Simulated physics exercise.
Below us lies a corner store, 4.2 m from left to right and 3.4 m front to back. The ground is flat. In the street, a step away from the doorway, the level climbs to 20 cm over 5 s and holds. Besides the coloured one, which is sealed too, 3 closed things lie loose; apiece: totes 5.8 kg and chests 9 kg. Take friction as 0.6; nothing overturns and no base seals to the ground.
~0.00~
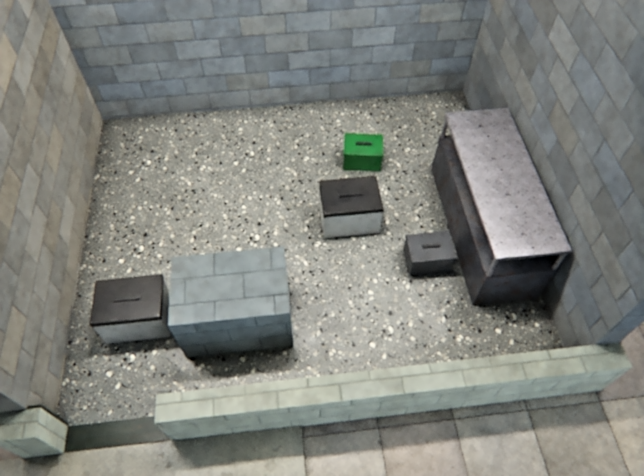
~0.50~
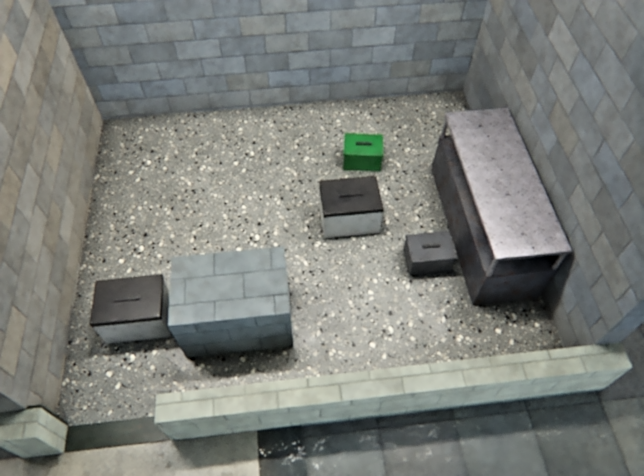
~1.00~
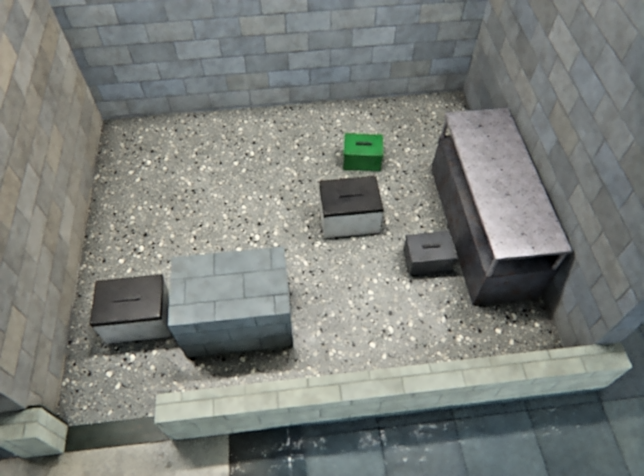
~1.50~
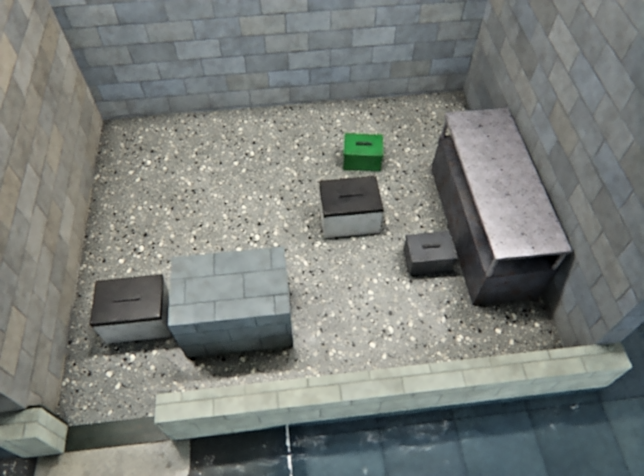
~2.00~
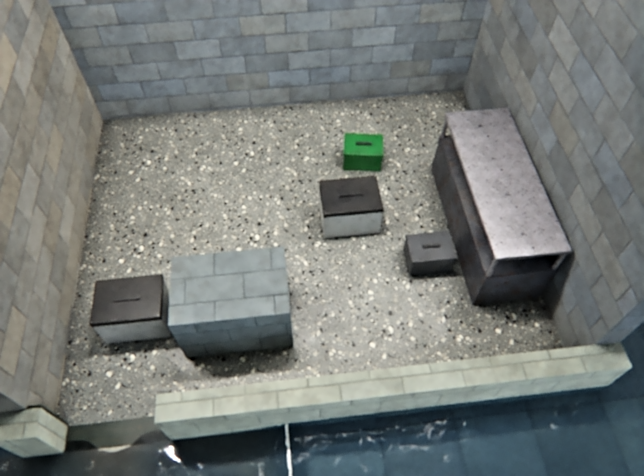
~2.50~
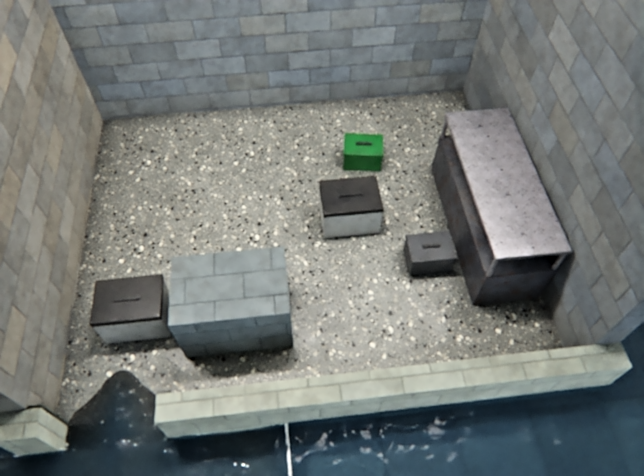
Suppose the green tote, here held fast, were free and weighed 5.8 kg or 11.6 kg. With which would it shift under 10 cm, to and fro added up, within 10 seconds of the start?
For it, only the higher weight holds it.
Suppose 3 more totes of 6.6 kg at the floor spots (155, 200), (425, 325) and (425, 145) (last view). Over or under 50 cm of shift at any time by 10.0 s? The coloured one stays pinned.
In turn: Over, less, under.
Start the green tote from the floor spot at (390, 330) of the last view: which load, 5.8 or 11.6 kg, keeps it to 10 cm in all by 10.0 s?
The smaller is enough.
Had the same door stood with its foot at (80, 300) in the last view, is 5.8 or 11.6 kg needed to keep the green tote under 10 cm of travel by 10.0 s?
Then only the higher weight holds it.
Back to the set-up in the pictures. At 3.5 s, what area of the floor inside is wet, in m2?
About 1.0 m2.
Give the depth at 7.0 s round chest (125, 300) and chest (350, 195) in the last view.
About 9 and 0 cm.
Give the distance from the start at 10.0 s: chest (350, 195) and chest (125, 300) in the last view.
In that order: 0 cm, 350 cm.
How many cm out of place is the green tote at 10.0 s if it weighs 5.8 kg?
Roughly 50 cm.
After 3.5 s the green tote would be 0 cm from its start with 5.8 kg and 0 cm from its start with 11.6 kg; 0 cm of water round it then.
After 4.5 s the green tote would be 0 cm from its start with 5.8 kg and 0 cm from its start with 11.6 kg; 0 cm of water round it then.
After 7.0 s the green tote would be 0 cm from its start with 5.8 kg and 0 cm from its start with 11.6 kg; 0 cm of water round it then.
After 10.0 s the green tote would be 46 cm from its start with 5.8 kg and 1 cm from its start with 11.6 kg; 4 cm of water round it then.
